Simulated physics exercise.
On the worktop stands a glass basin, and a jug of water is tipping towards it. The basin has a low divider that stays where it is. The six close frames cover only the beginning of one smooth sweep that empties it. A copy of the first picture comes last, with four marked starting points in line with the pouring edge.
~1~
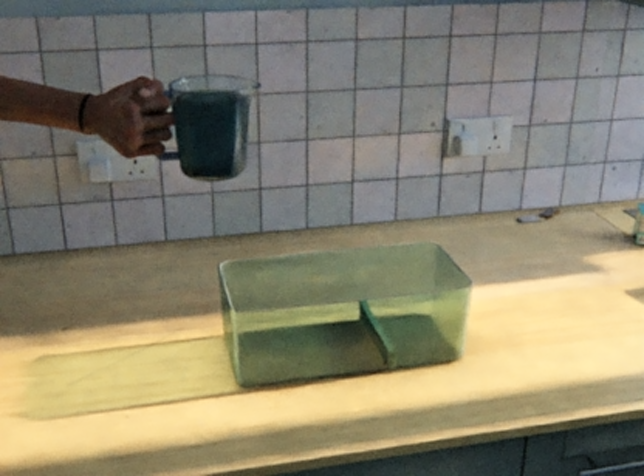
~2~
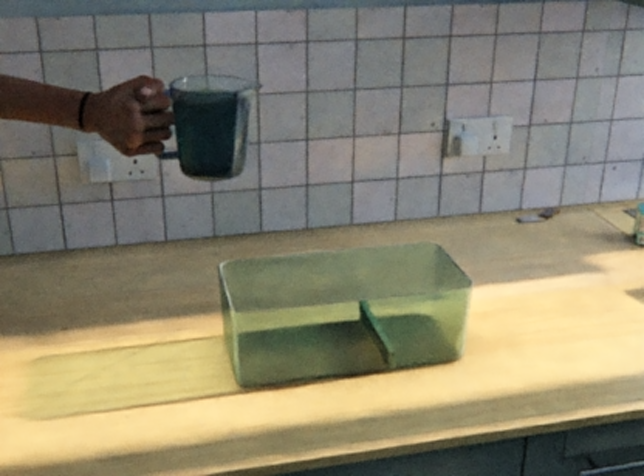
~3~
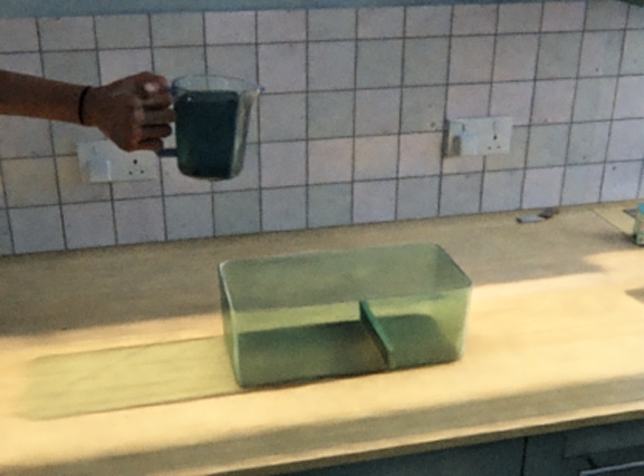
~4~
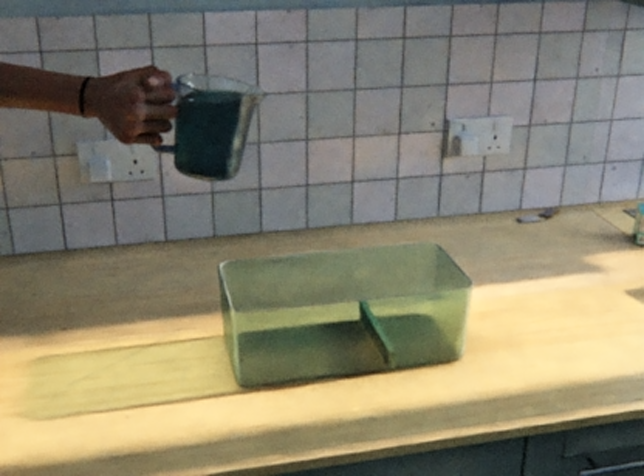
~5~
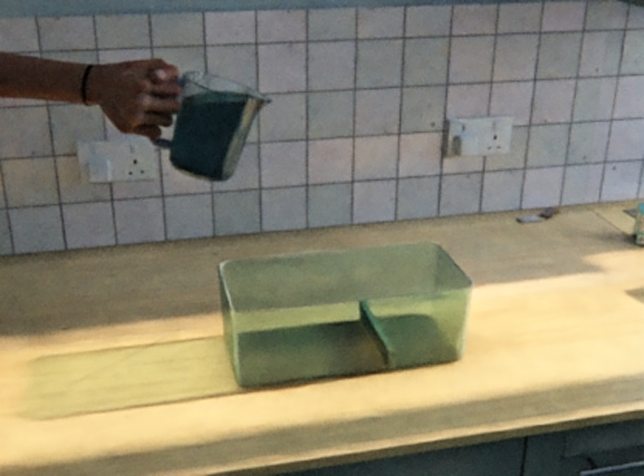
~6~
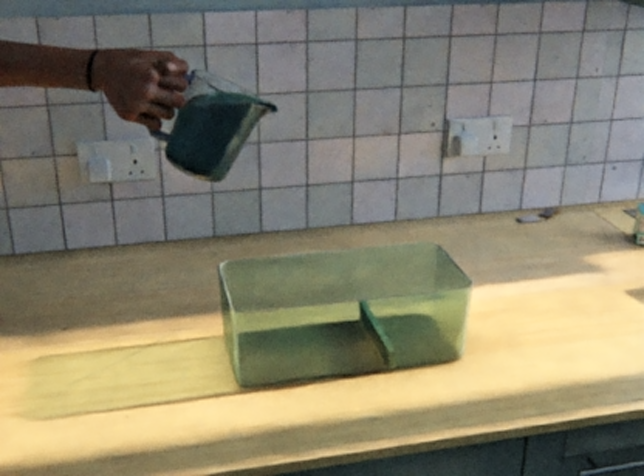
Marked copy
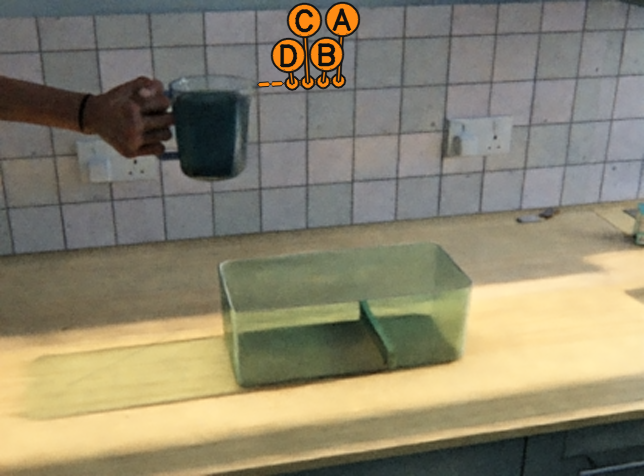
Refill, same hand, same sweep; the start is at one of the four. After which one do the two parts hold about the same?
Best: C.
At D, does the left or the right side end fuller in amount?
The left side.
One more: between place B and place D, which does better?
The answer is B.
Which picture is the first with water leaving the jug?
Picture 6.
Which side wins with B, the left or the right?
The right side.
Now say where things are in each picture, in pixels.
The first frame shows upright, lip at (260, 84); basin from (235, 385) to (463, 356); top of the wall at (376, 325); nothing has left yet.
The second frame shows upright, lip at (260, 85); nothing has left yet.
The third frame shows tipped about 5°, lip at (263, 88); nothing has left yet.
The fourth frame shows tipped about 10°, lip at (266, 93); nothing has left yet.
The fifth frame shows tipped about 17°, lip at (270, 100); nothing has left yet.
The sixth frame shows tipped about 26°, lip at (273, 109); water is over the lip, down to (273, 109).
In orange, A at (338, 80); B at (323, 81); C at (307, 82); D at (292, 83).
For place A, about 22 % ends left of the wall and 76 % right of it.
For place B, about 33 % ends left of the wall and 64 % right of it.
For place C, about 53 % ends left of the wall and 45 % right of it; 3 % is lost outside.
For place D, about 83 % ends left of the wall and 12 % right of it; 5 % is lost outside.
